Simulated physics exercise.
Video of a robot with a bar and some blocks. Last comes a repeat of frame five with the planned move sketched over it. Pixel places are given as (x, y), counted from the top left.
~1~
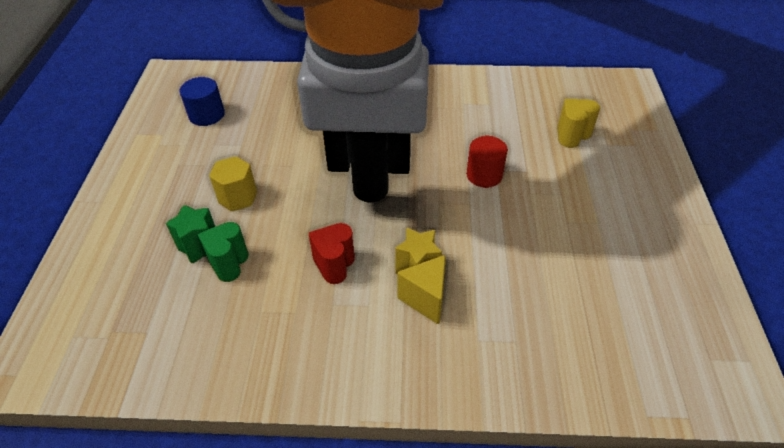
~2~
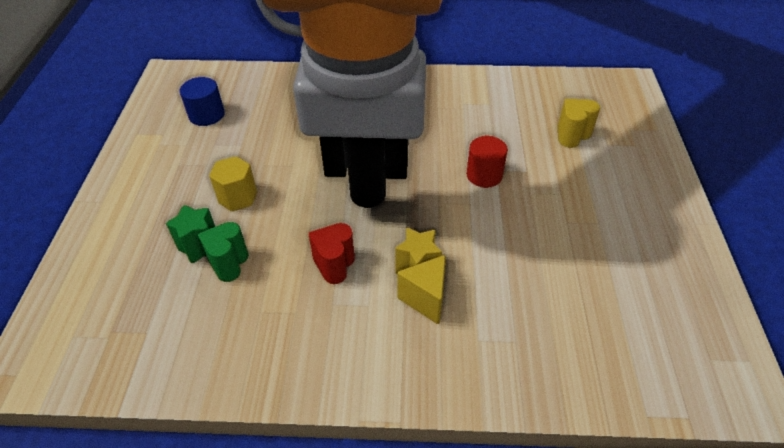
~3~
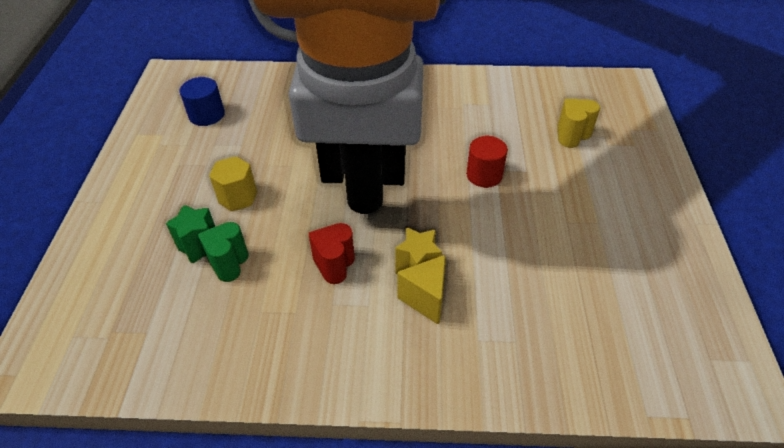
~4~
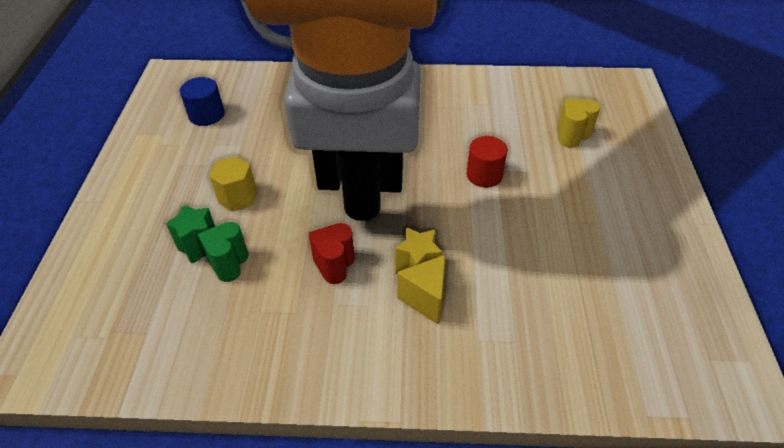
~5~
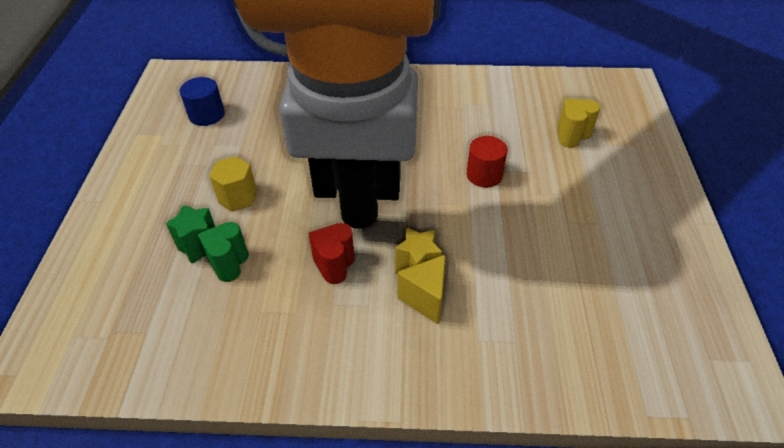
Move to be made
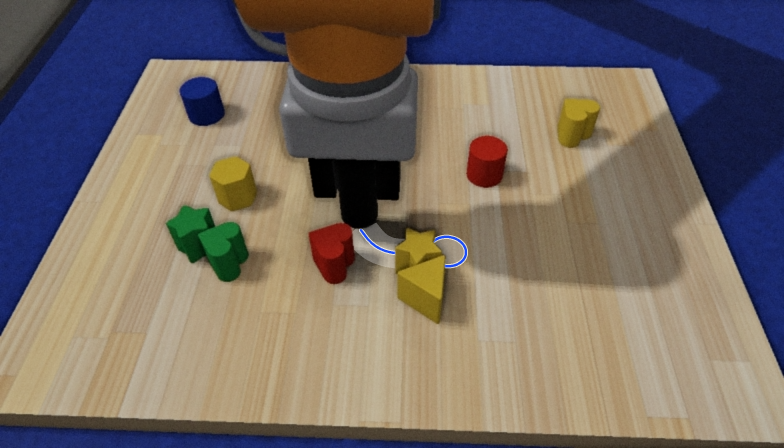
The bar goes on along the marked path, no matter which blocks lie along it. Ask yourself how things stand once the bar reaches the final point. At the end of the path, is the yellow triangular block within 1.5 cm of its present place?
My answer is yes.
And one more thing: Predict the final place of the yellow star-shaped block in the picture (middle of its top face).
Its top centre is at about (461, 252).
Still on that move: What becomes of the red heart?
Its place stays the same.
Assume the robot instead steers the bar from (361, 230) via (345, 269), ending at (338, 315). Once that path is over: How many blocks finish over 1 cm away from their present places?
Looking at the path, I think only one of the blocks ends up more than 1 cm away.
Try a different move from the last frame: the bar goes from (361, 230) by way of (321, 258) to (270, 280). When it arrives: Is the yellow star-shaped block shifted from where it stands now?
No, I don't think so.
Drawn move, from (361, 230) over (381, 249) and (414, 253) to (447, 251).
The first path, step by step. Halfway along, bar at (399, 239); yellow star-shaped block at (427, 244), turned 15° clockwise.
At the end, bar at (449, 237); red heart still; yellow star-shaped block at (461, 252), turned 50° clockwise; yellow triangular block at (434, 278), turned 20° clockwise.
